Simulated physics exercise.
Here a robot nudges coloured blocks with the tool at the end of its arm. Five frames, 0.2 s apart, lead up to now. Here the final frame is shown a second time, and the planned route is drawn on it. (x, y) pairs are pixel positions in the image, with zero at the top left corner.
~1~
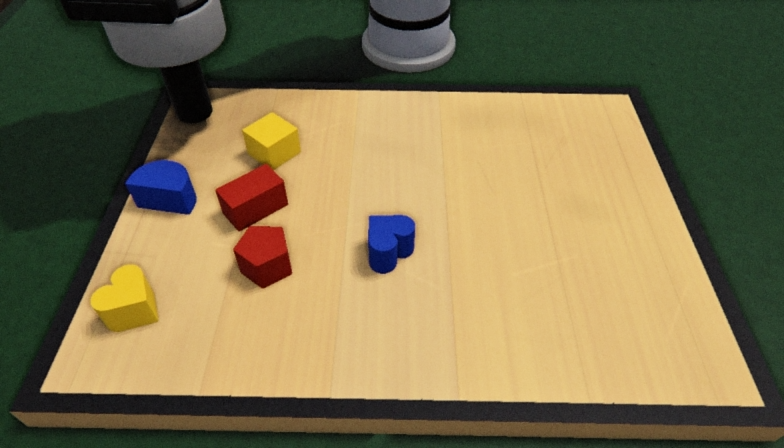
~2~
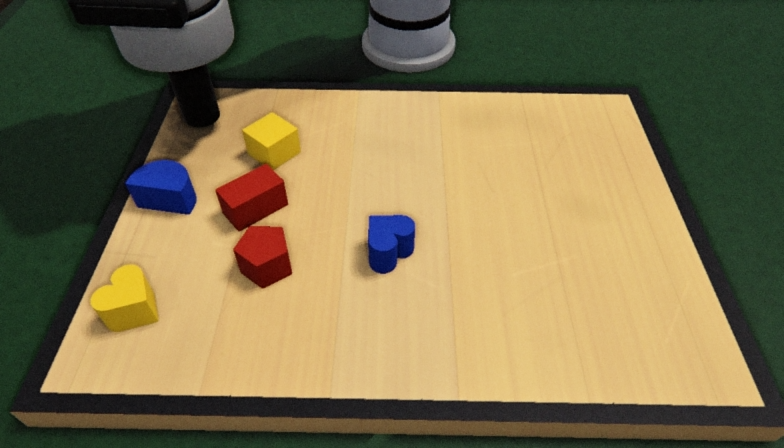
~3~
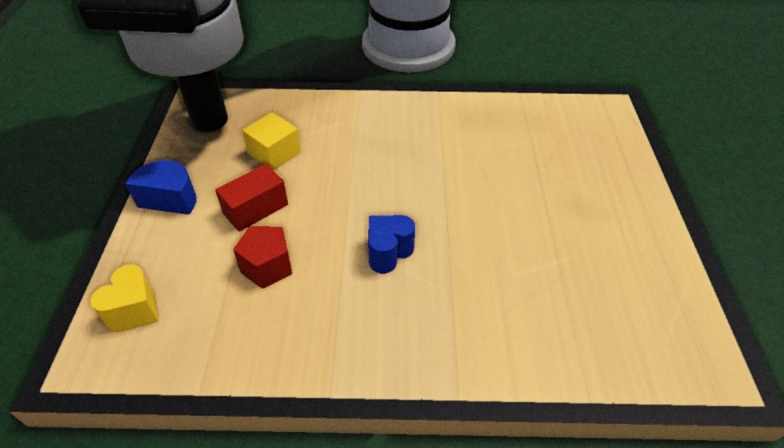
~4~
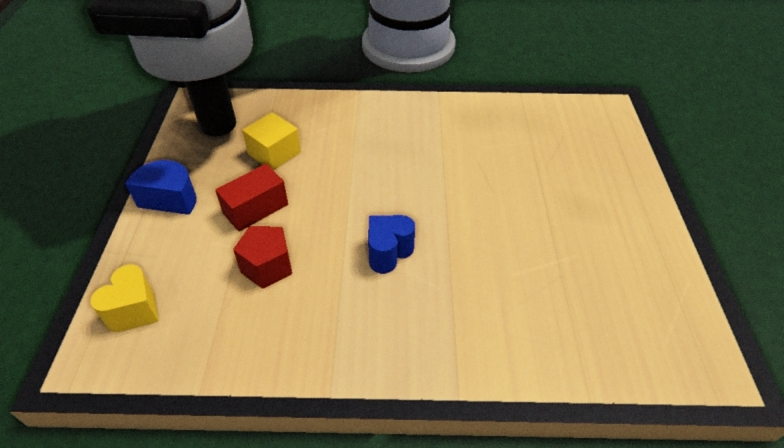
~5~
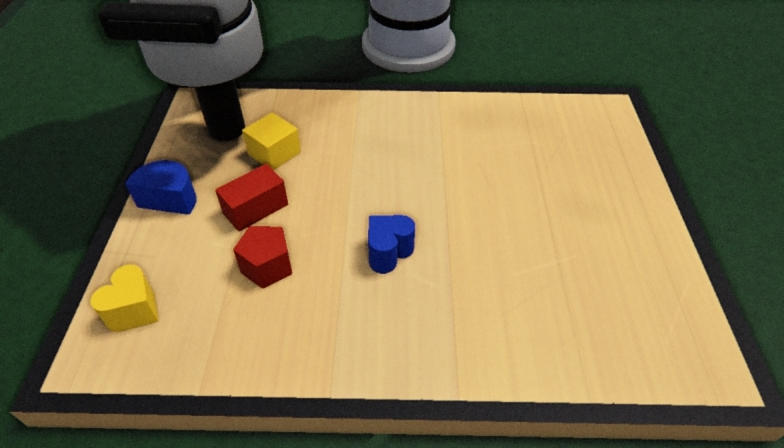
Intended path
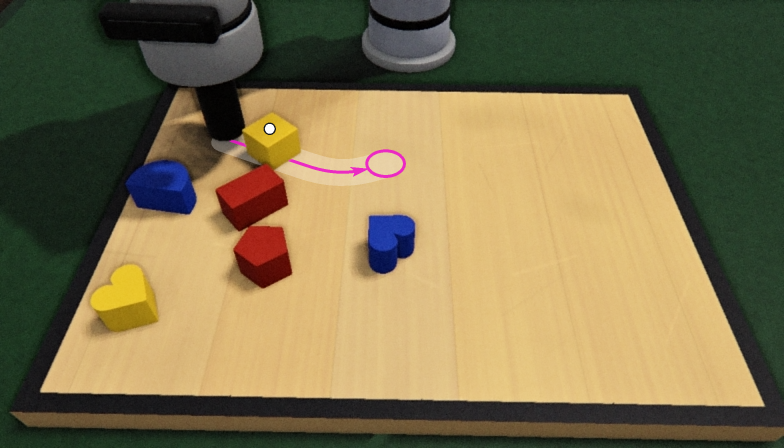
At the start, a robot arm's dark tool stands at the board's upper left, near a yellow block, with red, blue and other yellow blocks scattered around. The tool then slides slowly right and slightly toward the viewer, drawing close beside the yellow block, while all the blocks stay still.
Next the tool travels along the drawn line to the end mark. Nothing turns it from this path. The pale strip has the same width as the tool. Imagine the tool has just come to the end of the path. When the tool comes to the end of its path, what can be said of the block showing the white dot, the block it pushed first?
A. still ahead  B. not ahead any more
My answer is option A.
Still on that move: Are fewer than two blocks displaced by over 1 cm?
I'd say yes.
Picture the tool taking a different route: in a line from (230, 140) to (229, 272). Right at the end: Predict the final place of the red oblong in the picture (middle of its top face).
It ends at (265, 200).
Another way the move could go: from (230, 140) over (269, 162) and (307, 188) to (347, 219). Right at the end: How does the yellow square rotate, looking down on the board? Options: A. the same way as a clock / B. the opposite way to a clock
That would be B.
Path on the board, from (230, 140) by way of (278, 156) and (329, 171) to (386, 163); the dot is on the yellow square.
What follows on the original path. One third of the way, tool (276, 147); yellow square (312, 137), turned 30° anticlockwise.
Two thirds of the way, tool (330, 162); yellow square (369, 145), turned 60° anticlockwise.
At the end, tool (386, 154); red oblong in place; yellow square (425, 144), turned 30° anticlockwise.
